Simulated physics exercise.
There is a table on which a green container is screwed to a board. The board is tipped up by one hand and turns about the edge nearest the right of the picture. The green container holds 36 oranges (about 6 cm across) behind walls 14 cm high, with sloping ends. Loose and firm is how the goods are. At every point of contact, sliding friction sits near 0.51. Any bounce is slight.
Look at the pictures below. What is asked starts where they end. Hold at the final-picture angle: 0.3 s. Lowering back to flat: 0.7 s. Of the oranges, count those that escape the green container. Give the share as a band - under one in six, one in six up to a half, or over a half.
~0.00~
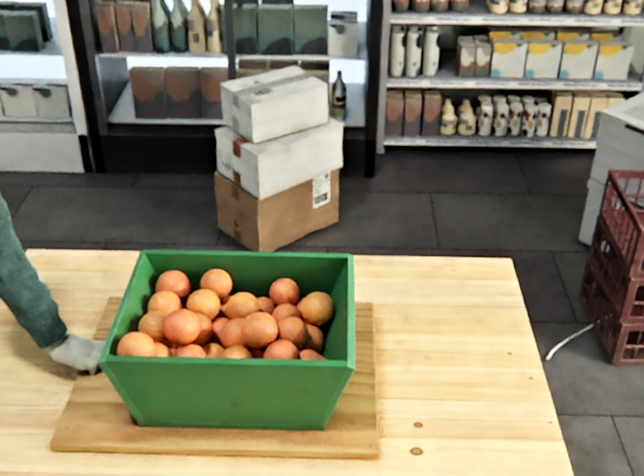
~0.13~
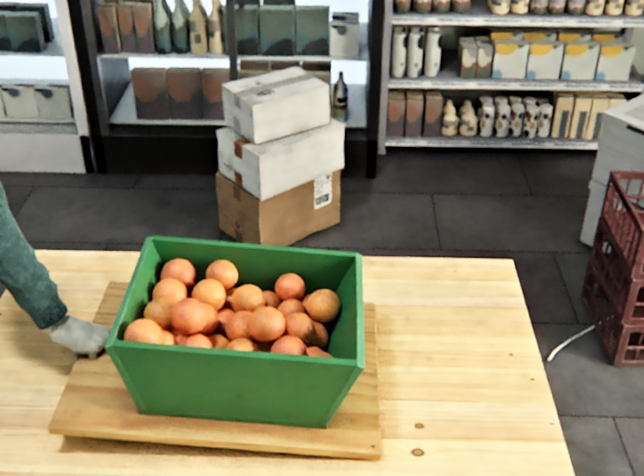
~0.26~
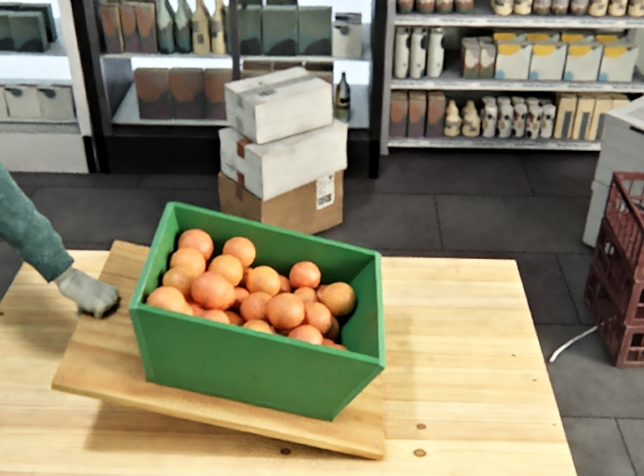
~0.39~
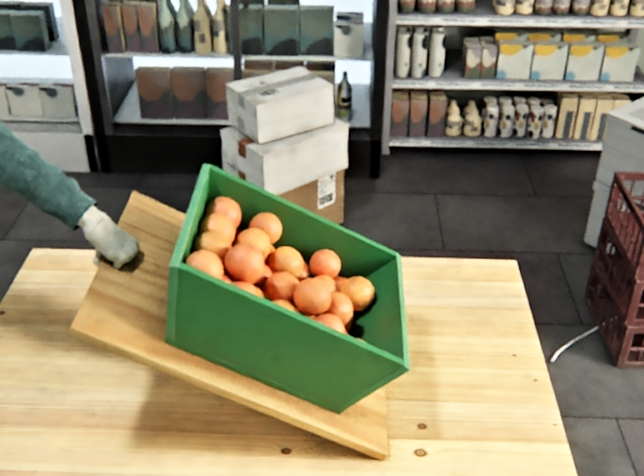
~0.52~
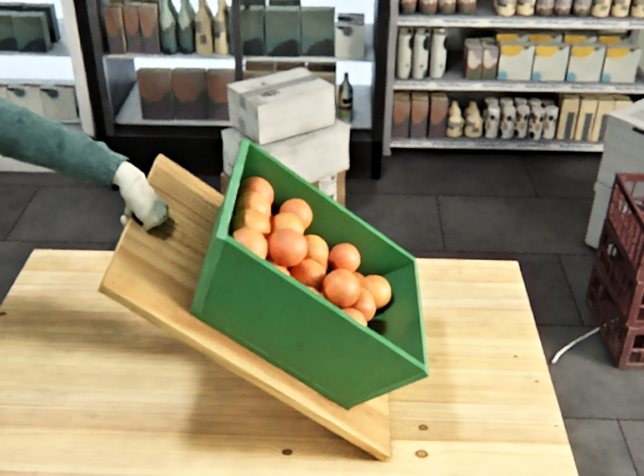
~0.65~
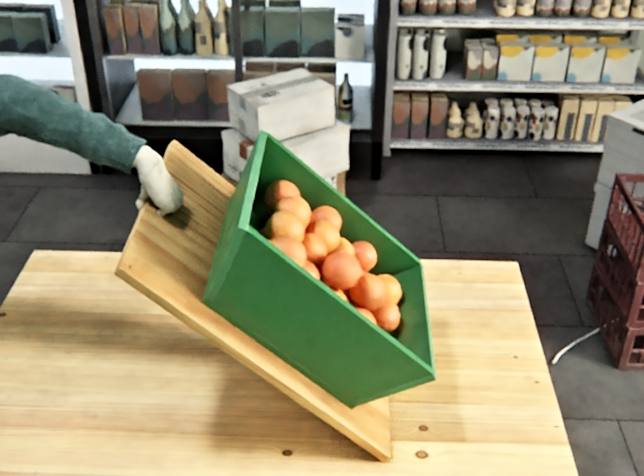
Under one in six escape.
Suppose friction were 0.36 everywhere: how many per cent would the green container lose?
Then the green container sheds 0 per cent of its load.
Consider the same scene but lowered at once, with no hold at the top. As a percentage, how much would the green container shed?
Green container: 0%.
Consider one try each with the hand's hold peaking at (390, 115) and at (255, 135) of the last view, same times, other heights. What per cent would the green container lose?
First try the green container sheds 100 per cent of its load, second try 40 per cent.
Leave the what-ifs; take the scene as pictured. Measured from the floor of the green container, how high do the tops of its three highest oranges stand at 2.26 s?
It comes to close to 15 centimetres.
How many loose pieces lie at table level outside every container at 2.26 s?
Roughly 0.
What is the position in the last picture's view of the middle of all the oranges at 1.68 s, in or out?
Centred roughly at (272, 335).
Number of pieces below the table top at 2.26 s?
Count: Roughly 0.
After 0.91 s, tilt 43°; green container 36 in, 0 out.
After 1.23 s, tilt 28°; green container 36 in, 0 out.
After 1.68 s, tilt 0°; green container 36 in, 0 out.
Final count (at 2.26 s), green container 36 in, 0 out. Asked share, 0 of 36, 0 per cent.
